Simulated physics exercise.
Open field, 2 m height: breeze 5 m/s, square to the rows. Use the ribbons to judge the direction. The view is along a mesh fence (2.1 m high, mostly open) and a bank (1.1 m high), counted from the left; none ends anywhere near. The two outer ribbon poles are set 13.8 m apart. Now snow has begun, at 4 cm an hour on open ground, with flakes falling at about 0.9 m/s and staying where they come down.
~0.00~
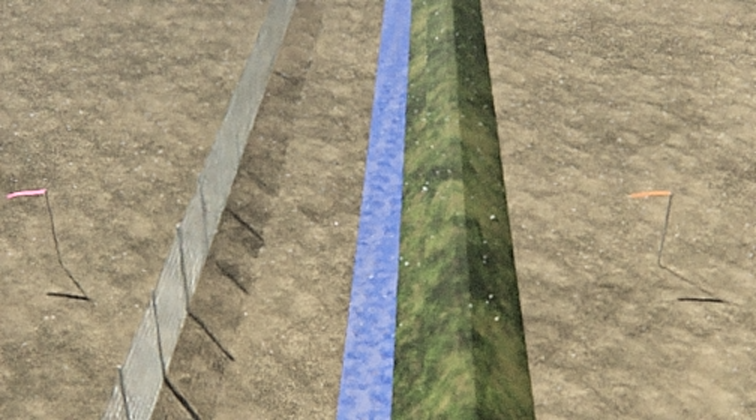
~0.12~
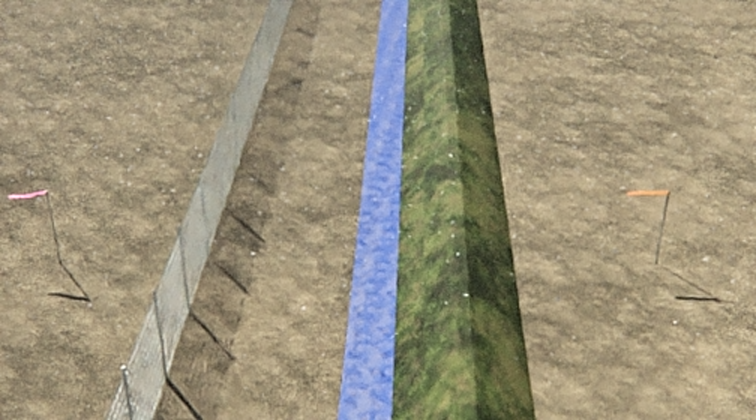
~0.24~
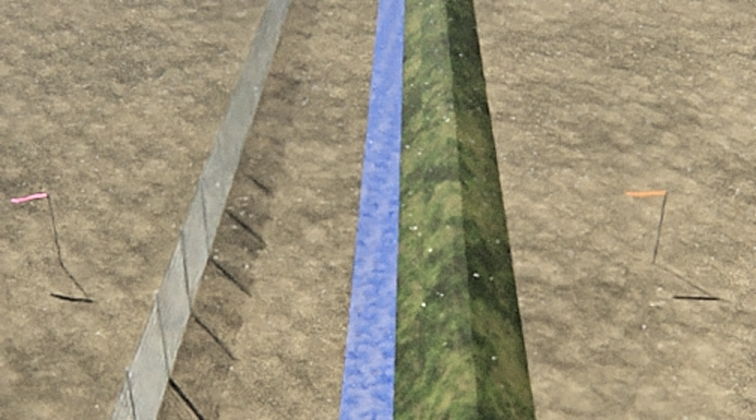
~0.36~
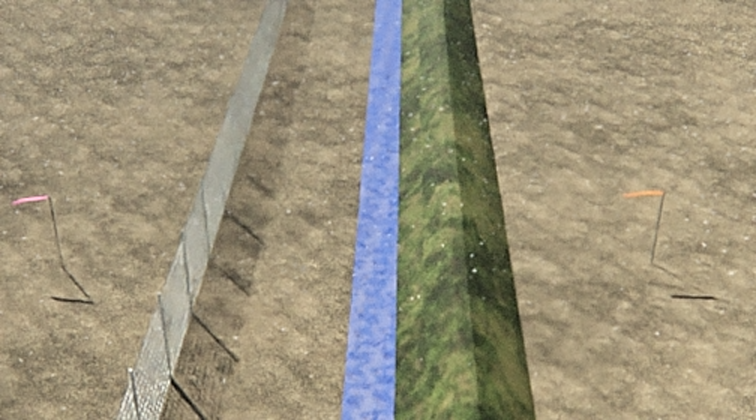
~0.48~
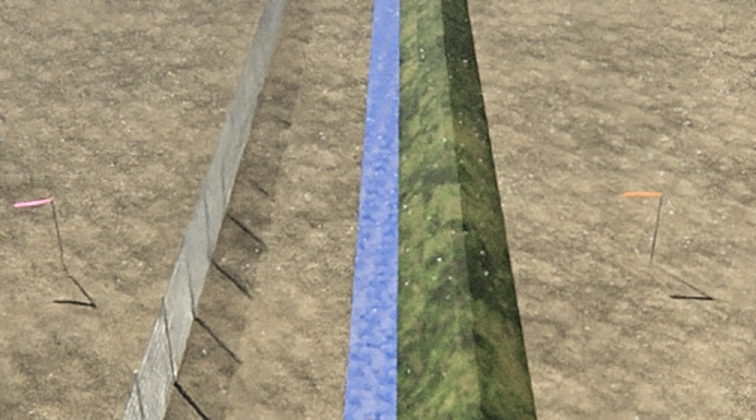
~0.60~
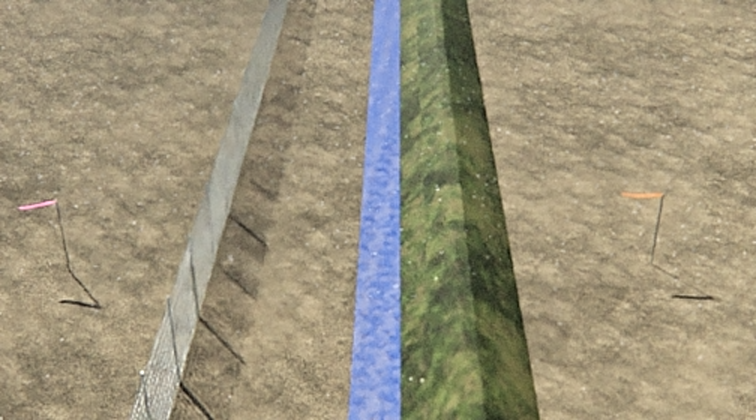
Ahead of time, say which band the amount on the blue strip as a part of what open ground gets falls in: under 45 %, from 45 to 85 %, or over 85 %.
Between 45 and 85 %.
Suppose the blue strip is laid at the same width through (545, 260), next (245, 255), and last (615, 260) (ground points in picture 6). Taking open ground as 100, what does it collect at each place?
In order: Close to 100 %, close to 80 %, close to 100 %.
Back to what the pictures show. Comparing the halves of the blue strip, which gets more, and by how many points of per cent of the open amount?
I'd go with the right-hand part, ahead by near 15 points.
10 minutes on, 5 mm on the blue strip, 7 mm in the open.
30 minutes on, 15 mm on the blue strip, 20 mm in the open.
60 minutes on, 29 mm on the blue strip, 40 mm in the open, so the blue strip has 73 % of the open amount; the left half of it has 66 %, the right half 79 %.
